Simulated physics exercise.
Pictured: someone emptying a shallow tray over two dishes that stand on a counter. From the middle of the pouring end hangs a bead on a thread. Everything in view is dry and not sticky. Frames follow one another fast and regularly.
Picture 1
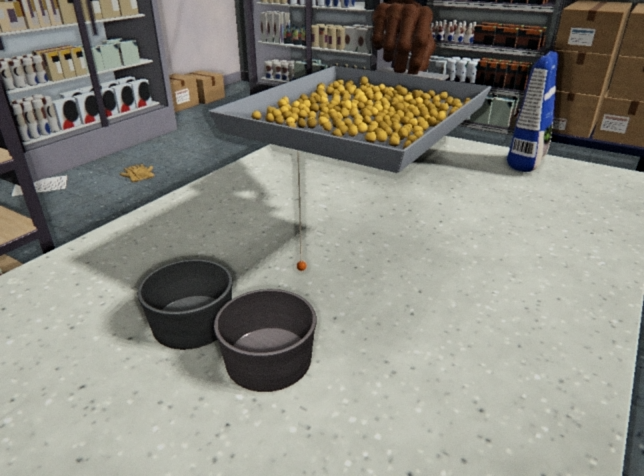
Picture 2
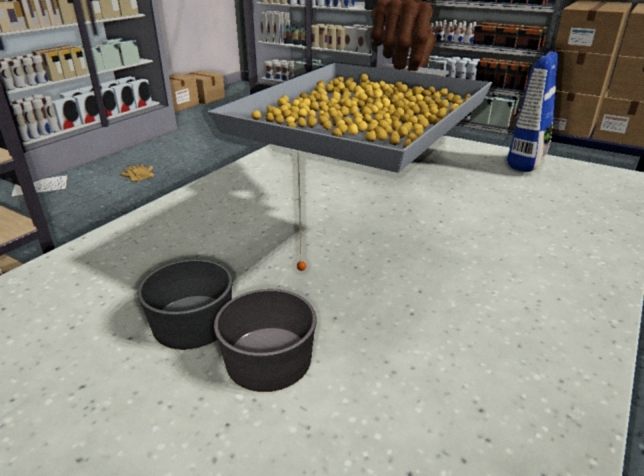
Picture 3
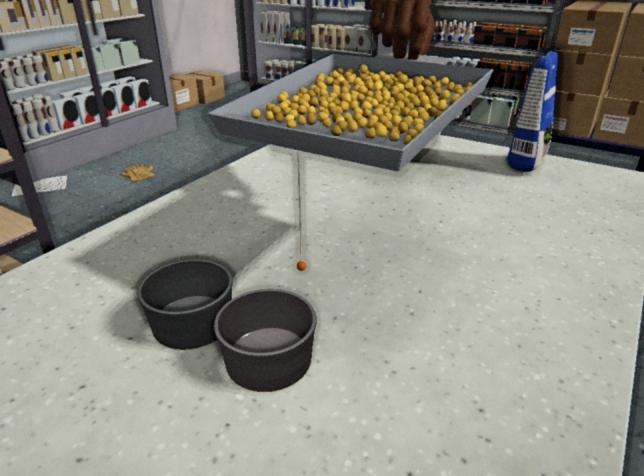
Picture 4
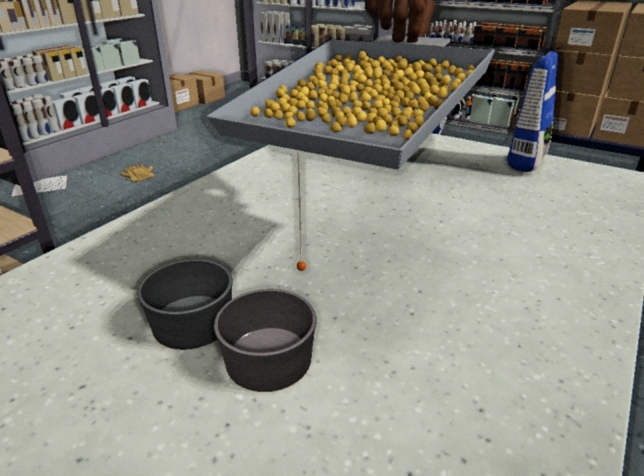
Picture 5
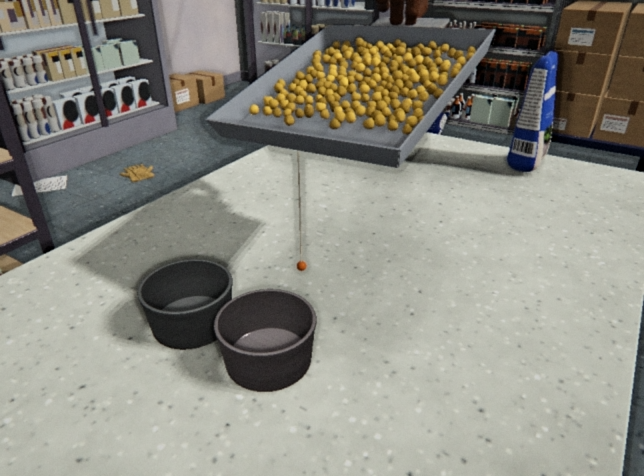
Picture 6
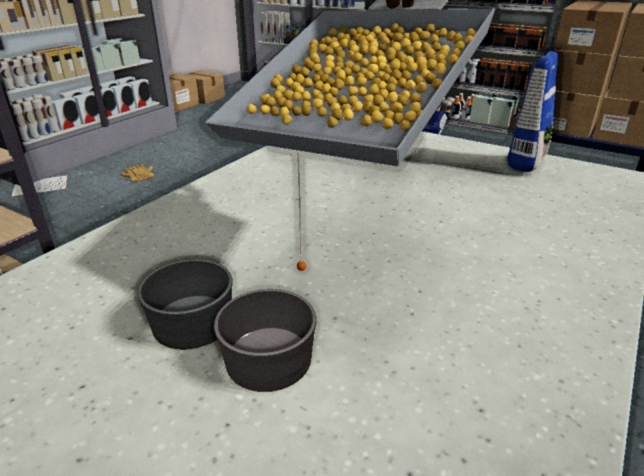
A hand raises the back of a gray tray of yellow balls above two dark dishes.
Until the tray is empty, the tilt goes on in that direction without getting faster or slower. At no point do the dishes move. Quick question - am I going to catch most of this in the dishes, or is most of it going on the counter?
So the dishes get the majority of the load, I reckon.
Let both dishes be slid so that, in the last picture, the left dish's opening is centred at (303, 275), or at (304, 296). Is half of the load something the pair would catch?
Try 1: A minority of it. Try 2: A minority of it.
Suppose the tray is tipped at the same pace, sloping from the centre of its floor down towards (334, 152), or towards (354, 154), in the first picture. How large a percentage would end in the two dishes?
About 30 and 10 per cent.
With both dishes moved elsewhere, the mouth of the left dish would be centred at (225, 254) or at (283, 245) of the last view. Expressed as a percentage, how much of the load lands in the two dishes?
Roughly 30 % and 0 %.
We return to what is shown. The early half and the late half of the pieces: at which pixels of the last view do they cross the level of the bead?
The early half goes through (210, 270), the late half through (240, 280).
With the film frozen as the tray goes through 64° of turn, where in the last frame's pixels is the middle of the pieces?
Look about (282, 110) in the last picture.
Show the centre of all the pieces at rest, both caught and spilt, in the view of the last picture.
I'd say the middle ends up at about (220, 328).
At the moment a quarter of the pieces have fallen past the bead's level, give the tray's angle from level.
I'd say close to 110 degrees.
Soon after the last picture, tray tipped steeply; nearly all on the tray; a stray few in the air.
A little later, tray tipped past a quarter turn; about two thirds on the tray; a stray few in the right dish; a small part in the left dish; a small part outside both; about a quarter in the air.
Later still, tray tipped past a quarter turn; about a quarter in the right dish; about a third in the left dish; about a third outside both.
At rest, tray tipped past a quarter turn; about a quarter in the right dish; about a third in the left dish; about a third outside both.
